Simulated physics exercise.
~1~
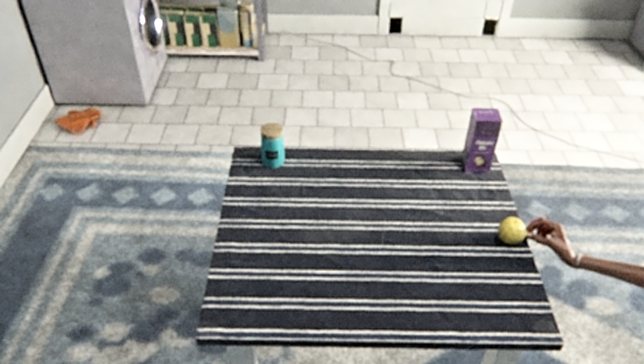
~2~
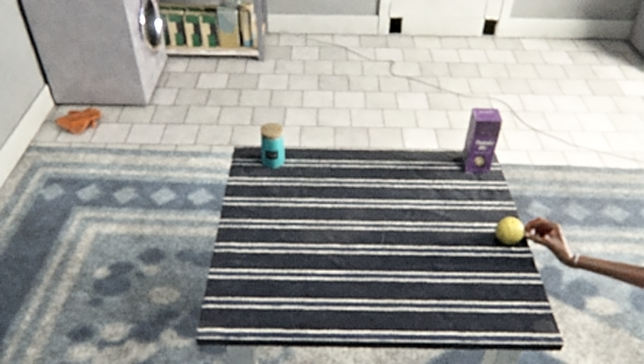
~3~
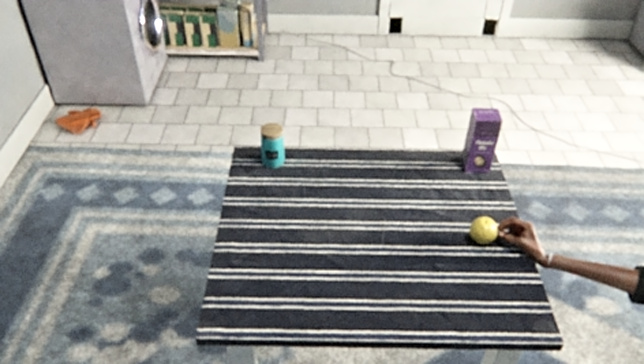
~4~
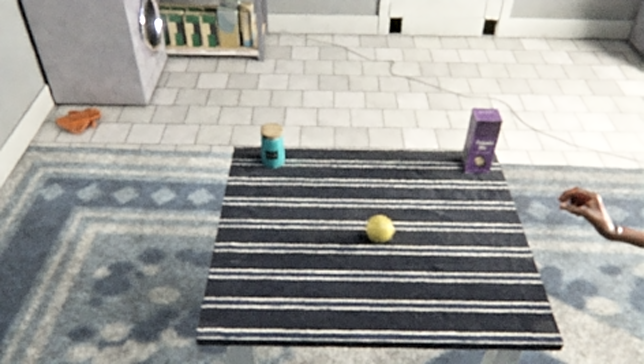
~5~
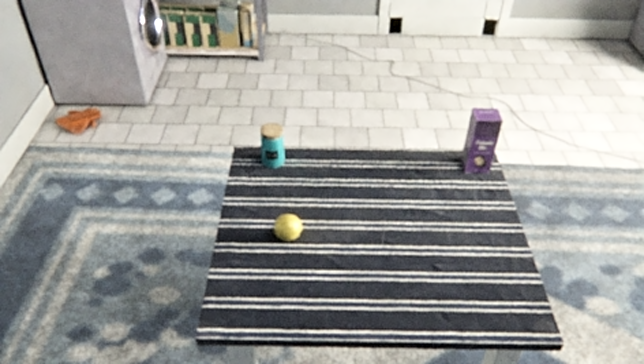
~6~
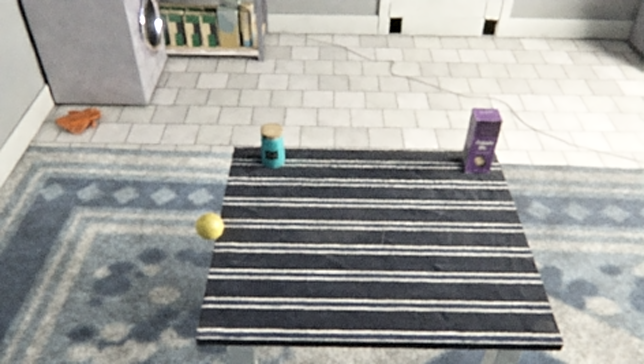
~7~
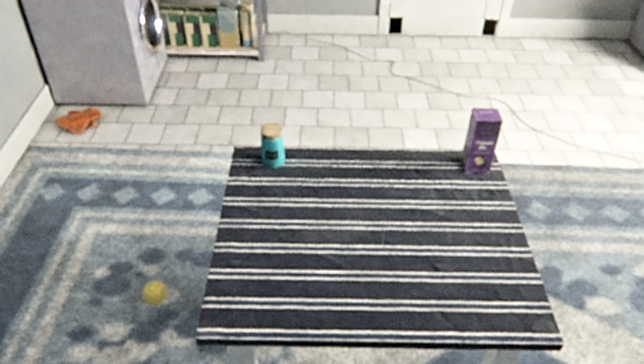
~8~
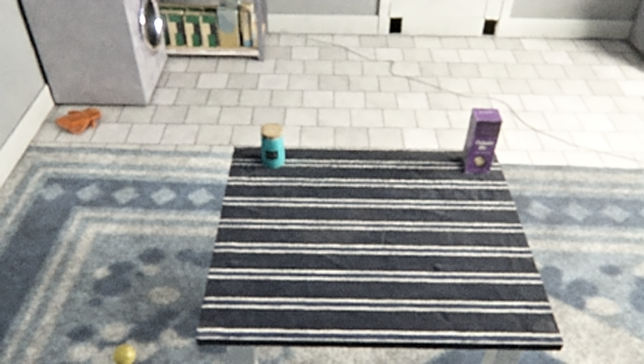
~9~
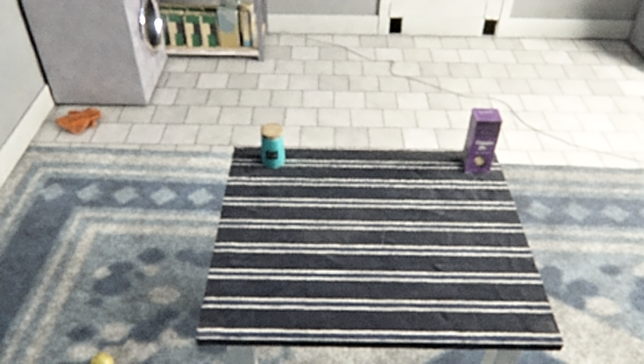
Yellow apple rolling left across a striped tabletop after a hand pushes it, passing a jar and carton and dropping off the edge.
